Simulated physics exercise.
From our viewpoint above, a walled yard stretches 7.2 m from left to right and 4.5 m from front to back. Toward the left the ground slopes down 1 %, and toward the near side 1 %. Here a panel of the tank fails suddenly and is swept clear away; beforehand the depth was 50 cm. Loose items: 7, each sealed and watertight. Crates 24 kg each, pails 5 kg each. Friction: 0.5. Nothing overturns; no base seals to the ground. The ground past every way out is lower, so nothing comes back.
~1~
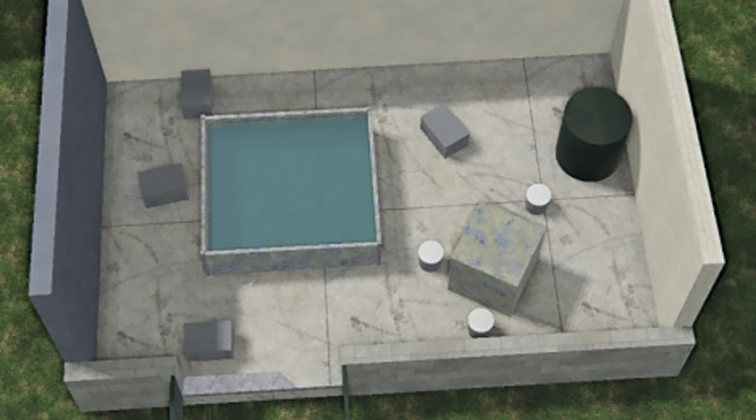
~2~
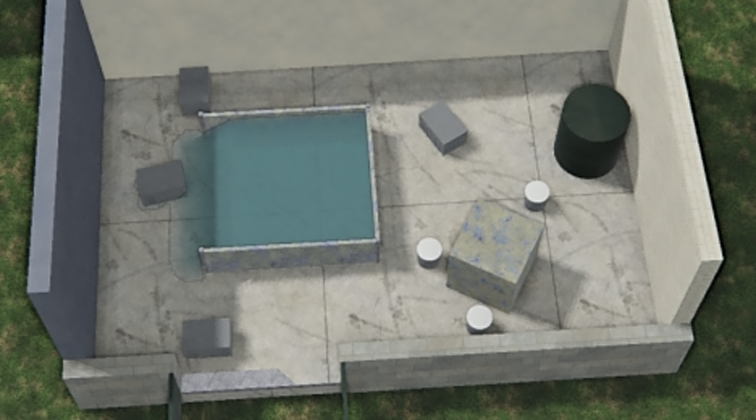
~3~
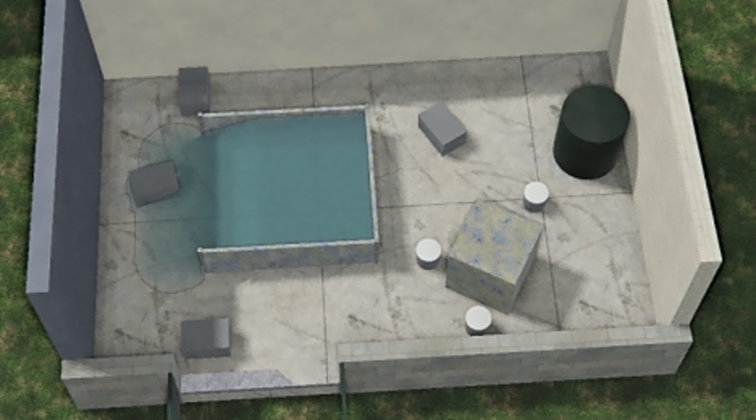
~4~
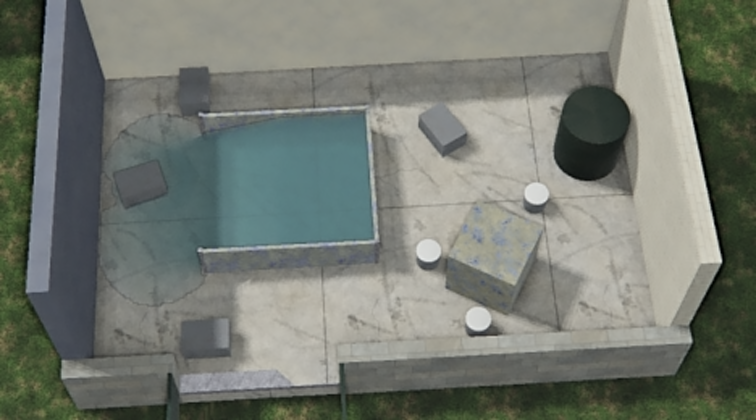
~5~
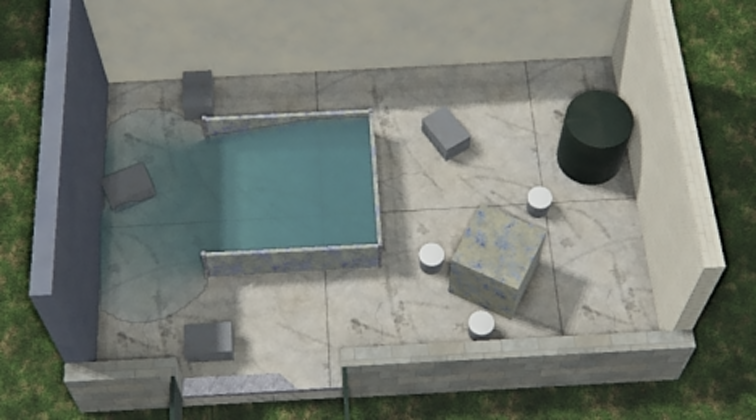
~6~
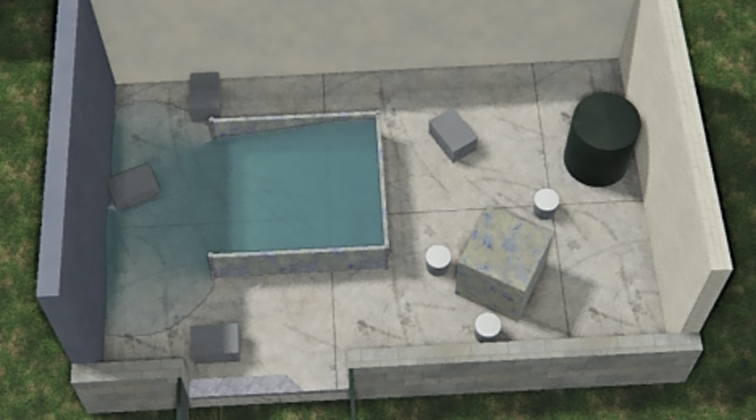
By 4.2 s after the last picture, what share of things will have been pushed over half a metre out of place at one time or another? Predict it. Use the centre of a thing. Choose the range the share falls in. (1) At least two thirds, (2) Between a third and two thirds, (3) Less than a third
Answer: 2.
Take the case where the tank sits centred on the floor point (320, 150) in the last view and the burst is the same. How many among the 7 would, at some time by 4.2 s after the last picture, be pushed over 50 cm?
Then the count would be 3.
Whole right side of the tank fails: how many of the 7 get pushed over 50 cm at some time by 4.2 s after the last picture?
You'd get 4 in that case.
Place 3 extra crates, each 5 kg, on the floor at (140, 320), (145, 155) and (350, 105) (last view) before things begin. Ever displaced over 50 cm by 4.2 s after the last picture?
Each in turn ends up beyond the limit, beyond the limit, beyond the limit.
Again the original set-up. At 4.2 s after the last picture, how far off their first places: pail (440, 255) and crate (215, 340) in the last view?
Shifts in order: 0 cm; 200 cm.
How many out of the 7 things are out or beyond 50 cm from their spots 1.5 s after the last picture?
By then 1.
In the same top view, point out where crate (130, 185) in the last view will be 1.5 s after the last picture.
Position: Approx. (163, 130).
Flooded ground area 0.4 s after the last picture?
Around 9.5 m2 of it.
Then, 0.4 s after the last picture 0 of 7 are over 50 cm from their spots; 1 afloat.
Then, 1.5 s after the last picture 1 of 7 are over 50 cm from their spots; 1 afloat.
Then, 2.8 s after the last picture 3 of 7 are over 50 cm from their spots; 1 afloat.
Then, 4.2 s after the last picture 4 of 7 are over 50 cm from their spots, and 4 have been at some point; 0 afloat.
